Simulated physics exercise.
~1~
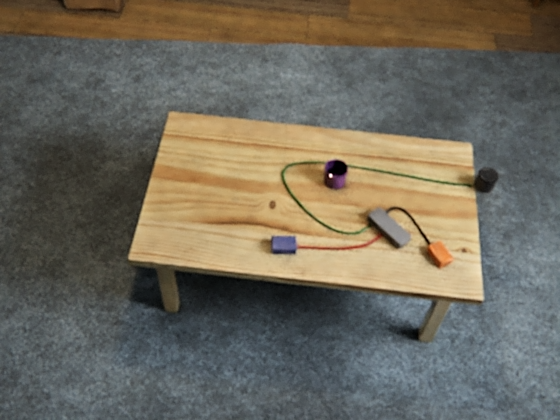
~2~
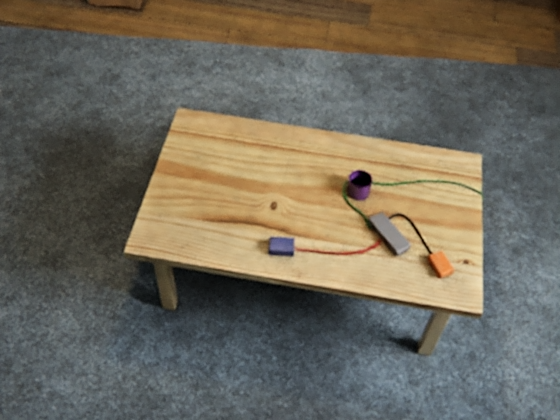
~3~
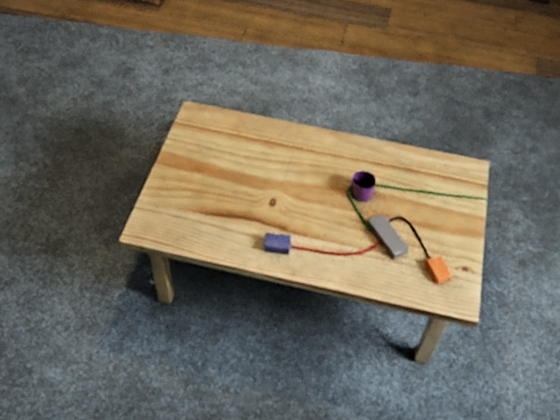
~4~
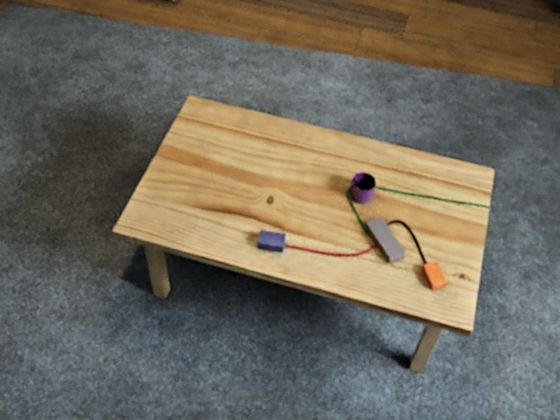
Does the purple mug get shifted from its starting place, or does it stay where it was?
The purple mug gets shifted, sliding a short way to the right as the green cable pulls in around it. It is still upright on the table at the end.
